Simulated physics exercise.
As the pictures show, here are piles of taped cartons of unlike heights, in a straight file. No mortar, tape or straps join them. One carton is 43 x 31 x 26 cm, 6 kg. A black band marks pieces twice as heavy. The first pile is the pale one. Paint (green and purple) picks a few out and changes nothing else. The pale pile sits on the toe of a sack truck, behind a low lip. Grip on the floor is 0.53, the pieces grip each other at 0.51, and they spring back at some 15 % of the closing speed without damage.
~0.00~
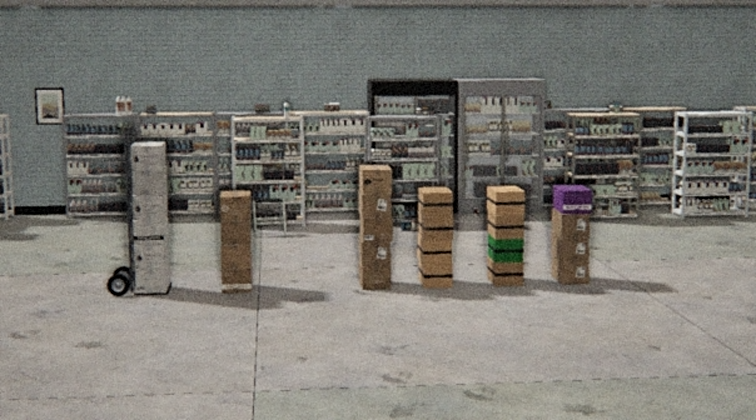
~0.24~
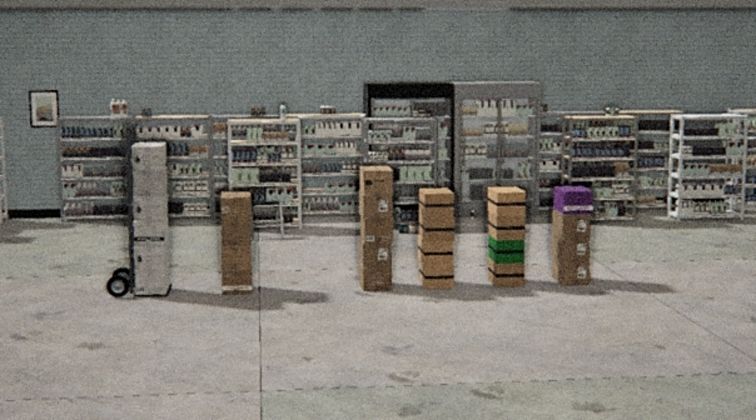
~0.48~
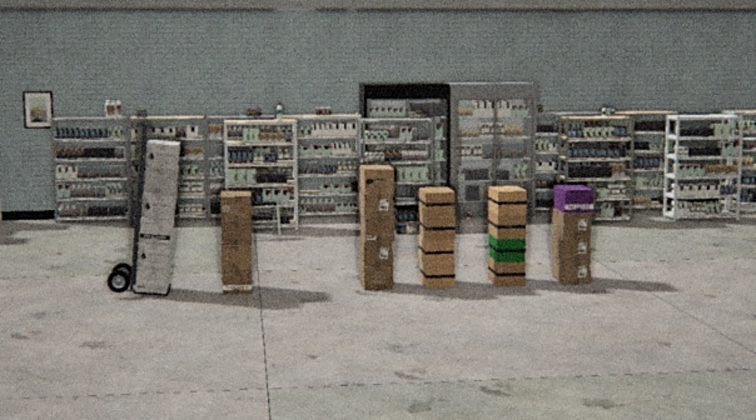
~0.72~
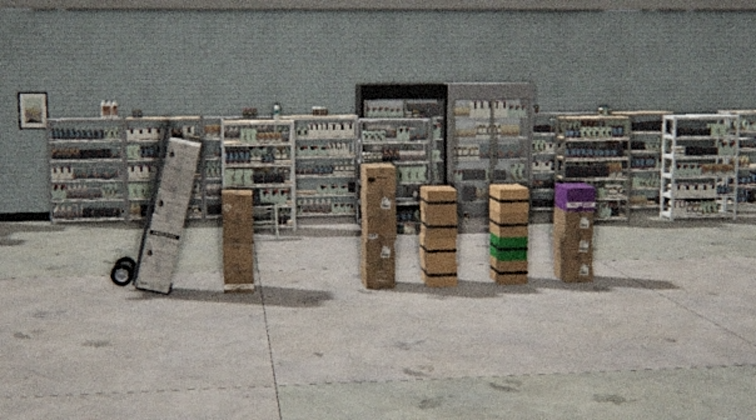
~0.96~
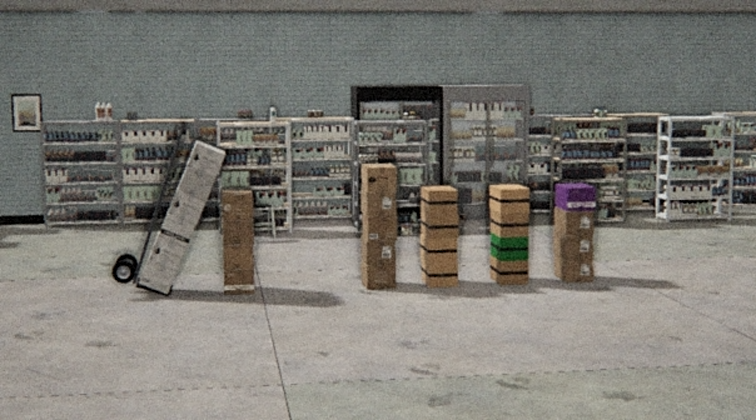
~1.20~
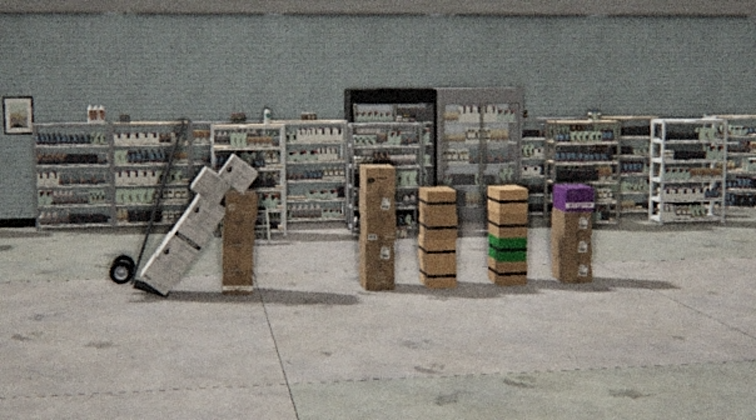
The clip shows a row of carton piles on a warehouse floor as a hand truck at the left tilts rightward with its pale stack, whose upper cartons then shift out of line against the neighboring brown pile.
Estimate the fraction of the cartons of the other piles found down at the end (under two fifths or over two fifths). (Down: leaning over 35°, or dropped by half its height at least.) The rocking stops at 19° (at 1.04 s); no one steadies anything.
Less than two fifths of them.
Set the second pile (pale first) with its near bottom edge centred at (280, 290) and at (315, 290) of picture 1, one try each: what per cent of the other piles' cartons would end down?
About 20 and 0 per cent.
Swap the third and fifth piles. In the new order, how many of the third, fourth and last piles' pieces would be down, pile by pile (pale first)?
Then third 0, fourth 0, last 0.
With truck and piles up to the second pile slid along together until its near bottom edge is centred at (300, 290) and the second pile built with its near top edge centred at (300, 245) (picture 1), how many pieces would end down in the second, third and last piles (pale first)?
Then second 0, third 0, last 0.
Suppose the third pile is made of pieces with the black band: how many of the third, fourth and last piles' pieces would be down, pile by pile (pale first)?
Then third 0, fourth 0, last 0.
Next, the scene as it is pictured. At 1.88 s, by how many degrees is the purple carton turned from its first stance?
About 0°.
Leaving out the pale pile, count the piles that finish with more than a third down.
1 in all.
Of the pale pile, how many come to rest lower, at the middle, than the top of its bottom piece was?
The count is 3.
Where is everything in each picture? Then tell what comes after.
In the first frame (places mark the middle of the side facing us; the camera moves round a little), truck frame (127, 163) 0° forward; green carton (509, 251); purple carton (578, 202); the rest undisturbed.
In the second frame, truck frame (128, 163) 1° forward; purple carton (579, 203).
In the third frame, truck frame (141, 159) 6° forward, top of the pale pile leaning 6°; purple carton (579, 202); the rest undisturbed.
In the fourth frame, truck frame (161, 156) 13° forward, top of the pale pile leaning 14°; purple carton (581, 200); the rest undisturbed.
In the fifth frame, truck frame (174, 156) 19° forward, top of the pale pile leaning 23°; purple carton (582, 200); the rest undisturbed.
In the sixth frame, truck frame (173, 156) 19° forward, top of the pale pile leaning 38°; purple carton (580, 200); green carton (513, 250); 2 disturbed, none down.
After 1.36 s, 4 of the pale pile down; none of the 21 other cartons down, 4 disturbed.
After 1.62 s, 6 of the pale pile down; none of the 21 other cartons down, 4 disturbed.
After 1.88 s, 6 of the pale pile down; 4 of the 21 other cartons down.
At rest (3.4 s), 6 of the pale pile down; 4 of the 21 other cartons down; purple carton unmoved; green carton unmoved. That is 19 per cent. As the last picture would show them, middles, purple carton near (573, 198), green carton near (507, 247).
